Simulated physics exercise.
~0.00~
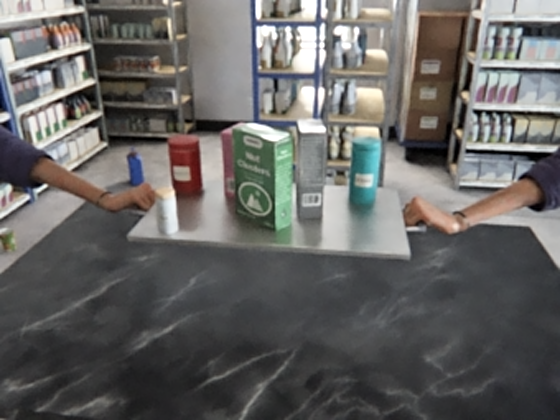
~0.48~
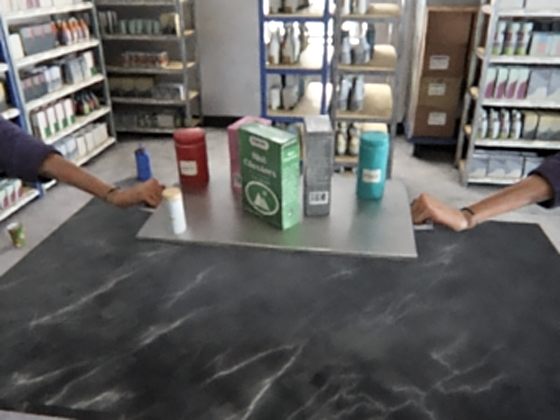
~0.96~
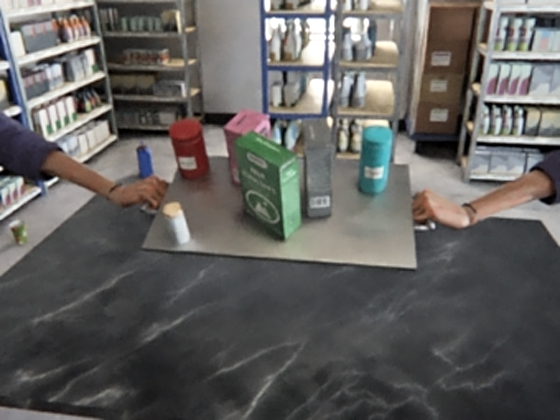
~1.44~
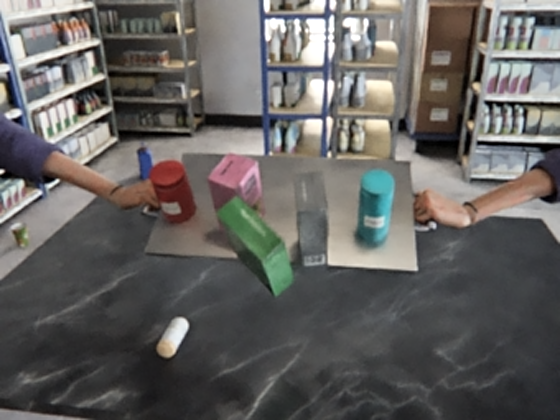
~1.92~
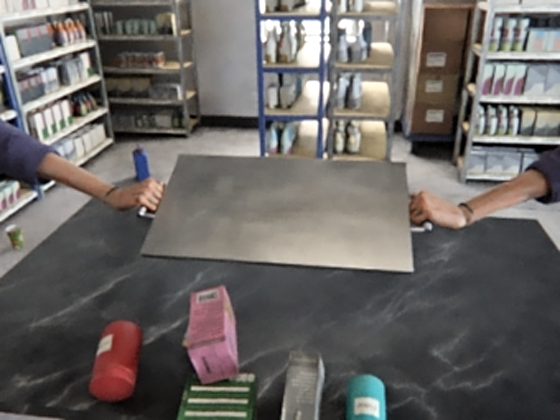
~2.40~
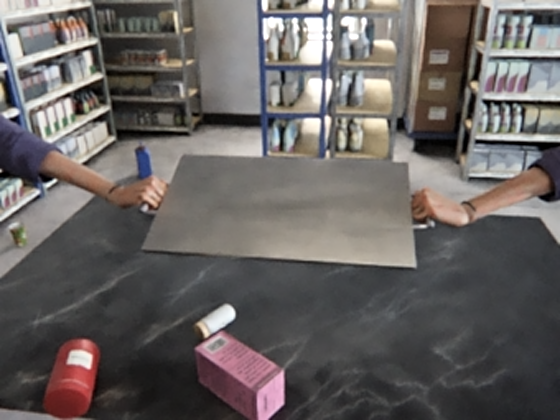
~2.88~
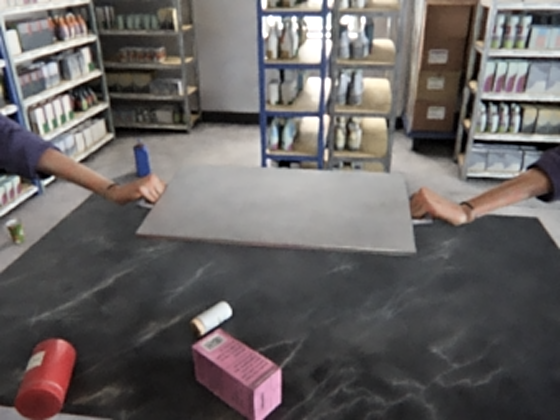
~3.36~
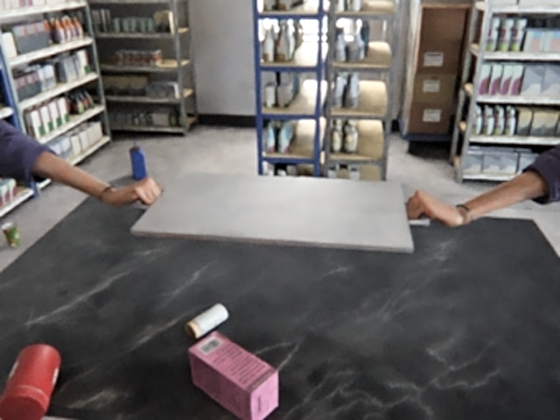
The clip shows two hands tilting a flat tray of upright jars and boxes toward the viewer; the white shaker and green packet slide off first, the rest follow, and the tray levels out empty, with the shaker, pink carton and red jar lying on the dark surface.
